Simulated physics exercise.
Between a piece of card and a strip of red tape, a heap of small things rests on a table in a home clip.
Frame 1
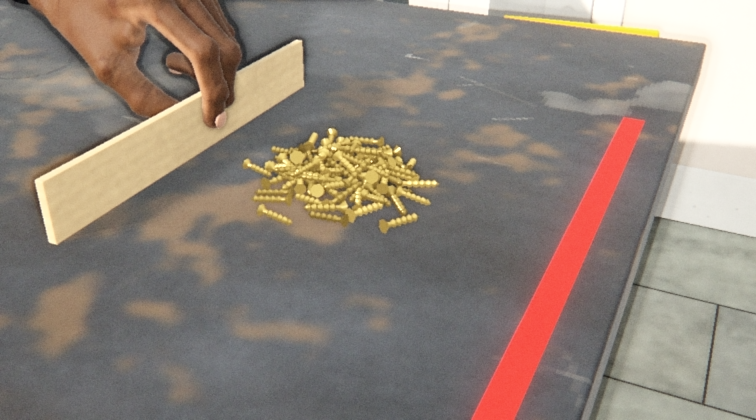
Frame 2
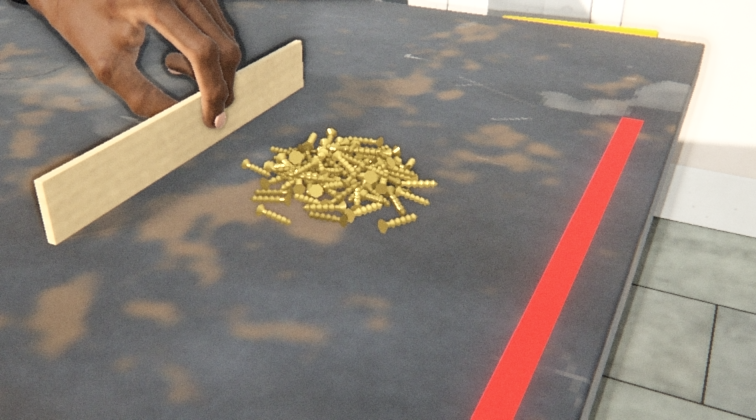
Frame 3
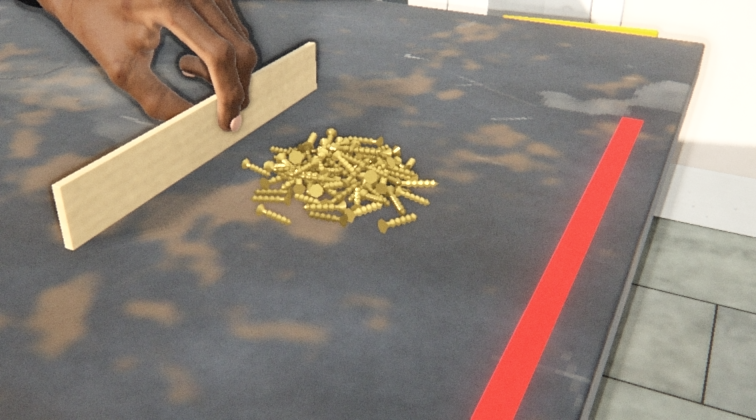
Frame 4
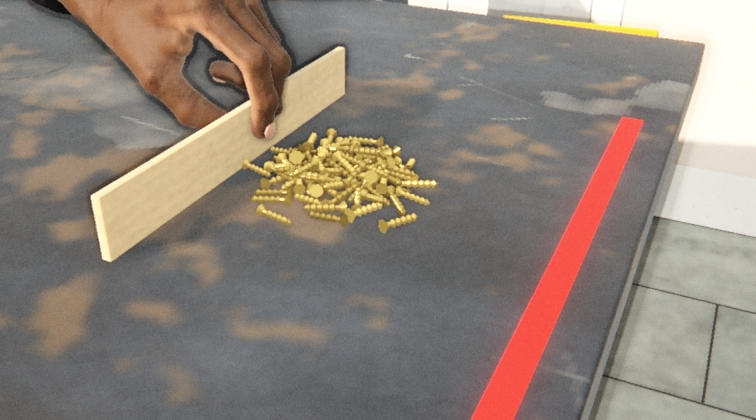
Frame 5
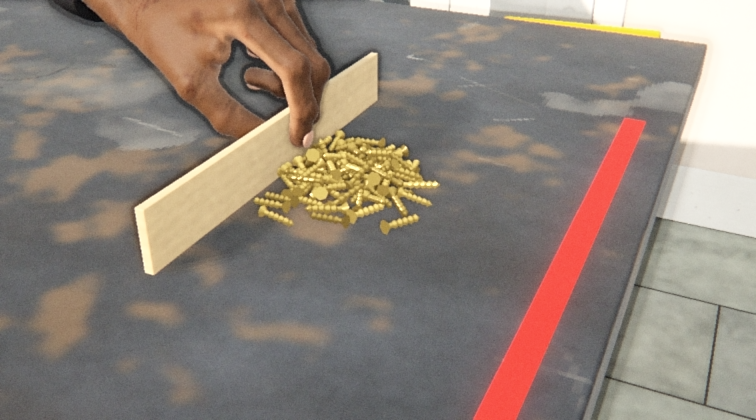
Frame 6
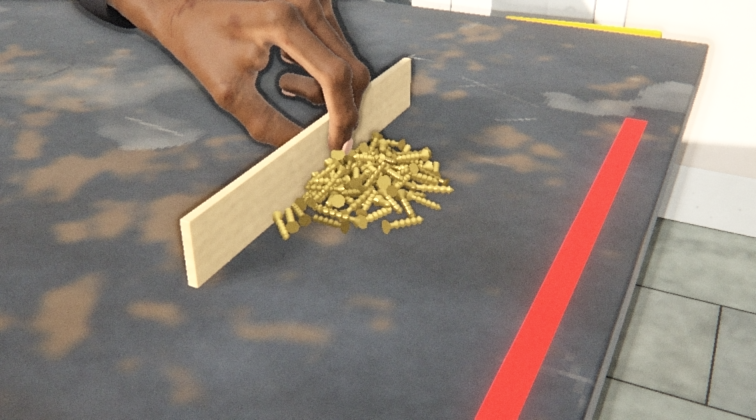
On a dark tabletop, a hand slides a piece of card rightward, pushing brass screws along.
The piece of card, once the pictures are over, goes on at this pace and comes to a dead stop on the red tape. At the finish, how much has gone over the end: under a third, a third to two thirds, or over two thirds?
Over two thirds.
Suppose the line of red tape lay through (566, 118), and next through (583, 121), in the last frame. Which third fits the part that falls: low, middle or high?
For the first place it's less than a third, and for the second it's under a third.
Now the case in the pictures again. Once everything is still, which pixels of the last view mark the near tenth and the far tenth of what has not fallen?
You'd mark the near end at (598, 301) and the far end at (646, 204).
Soon, piece of card still moving, near (460, 149); heap all on the table, its front near (569, 204).
A while on, piece of card stopped at the red tape; heap about half over the edge.
Towards the end, piece of card stopped at the red tape; heap most over the edge.
Finally, piece of card stopped at the red tape; heap most over the edge.
